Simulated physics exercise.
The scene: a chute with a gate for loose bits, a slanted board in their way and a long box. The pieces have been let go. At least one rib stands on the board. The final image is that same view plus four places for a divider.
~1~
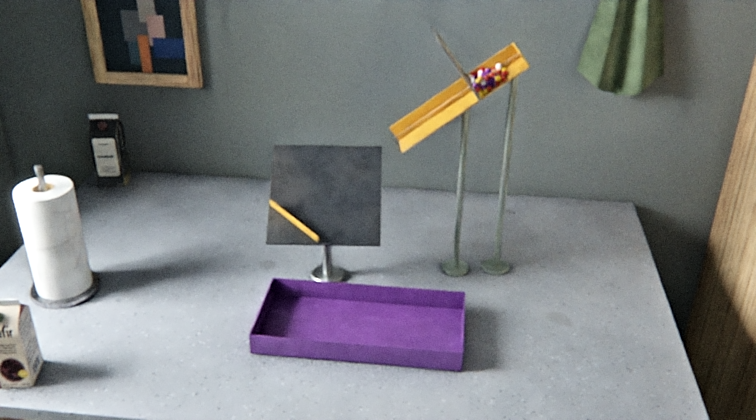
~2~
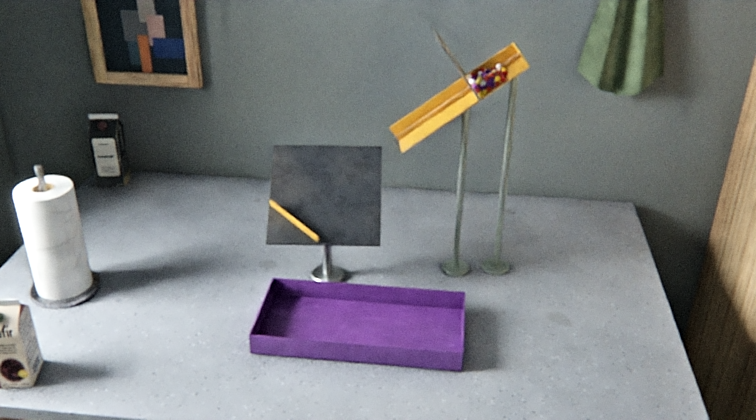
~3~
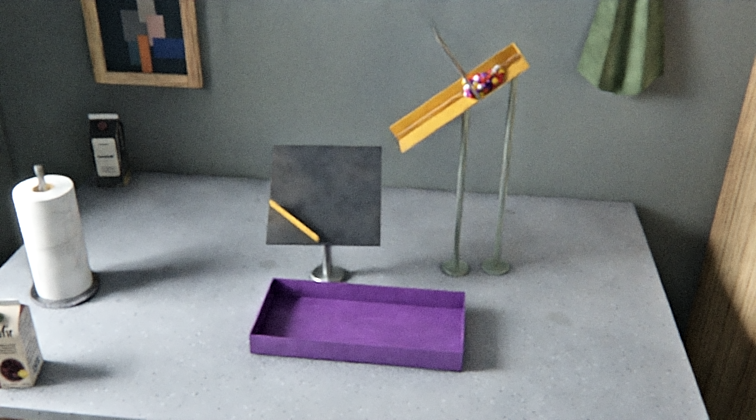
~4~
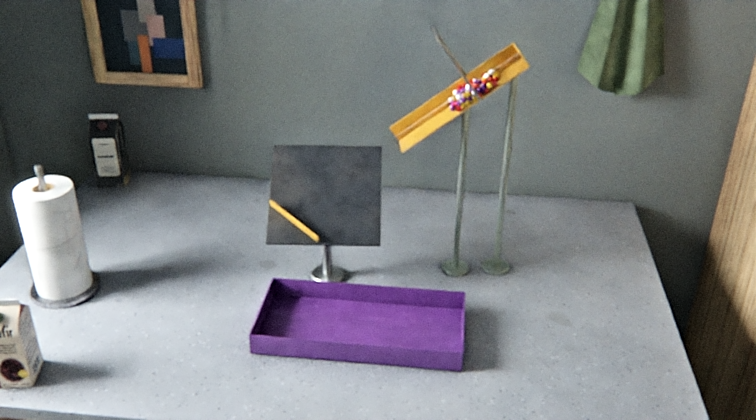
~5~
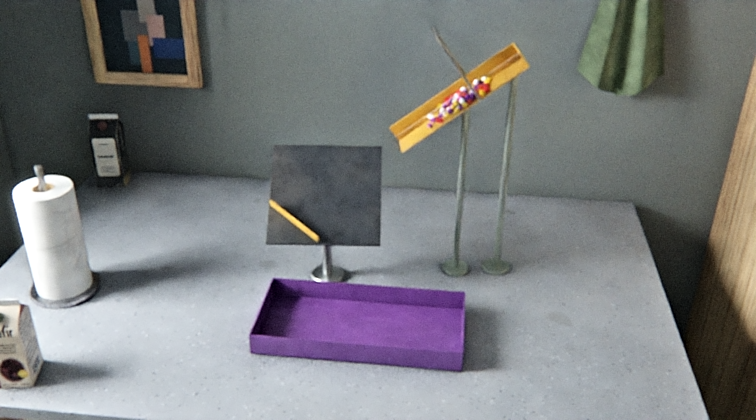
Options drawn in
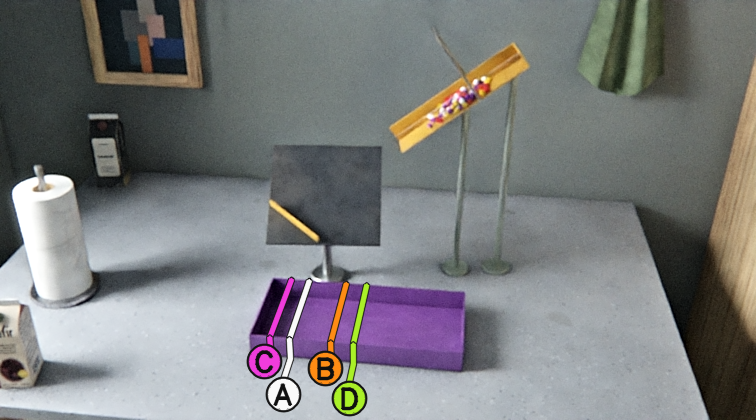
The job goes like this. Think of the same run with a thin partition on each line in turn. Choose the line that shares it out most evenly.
Go for B.
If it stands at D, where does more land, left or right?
Left.
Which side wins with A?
The right side.
On the marked copy, line A crosses the front rim at (289, 338); line B crosses the front rim at (330, 341); line C crosses the front rim at (269, 336); line D crosses the front rim at (353, 343).
With A, of what is caught, a small share on the left of the divider, all but a few on the right.
With B, of what is caught, close to half on the left of the divider, close to half on the right.
With C, of what is caught, only a few on the left of the divider, all but a few on the right.
With D, of what is caught, all but a few on the left of the divider, a small share on the right.
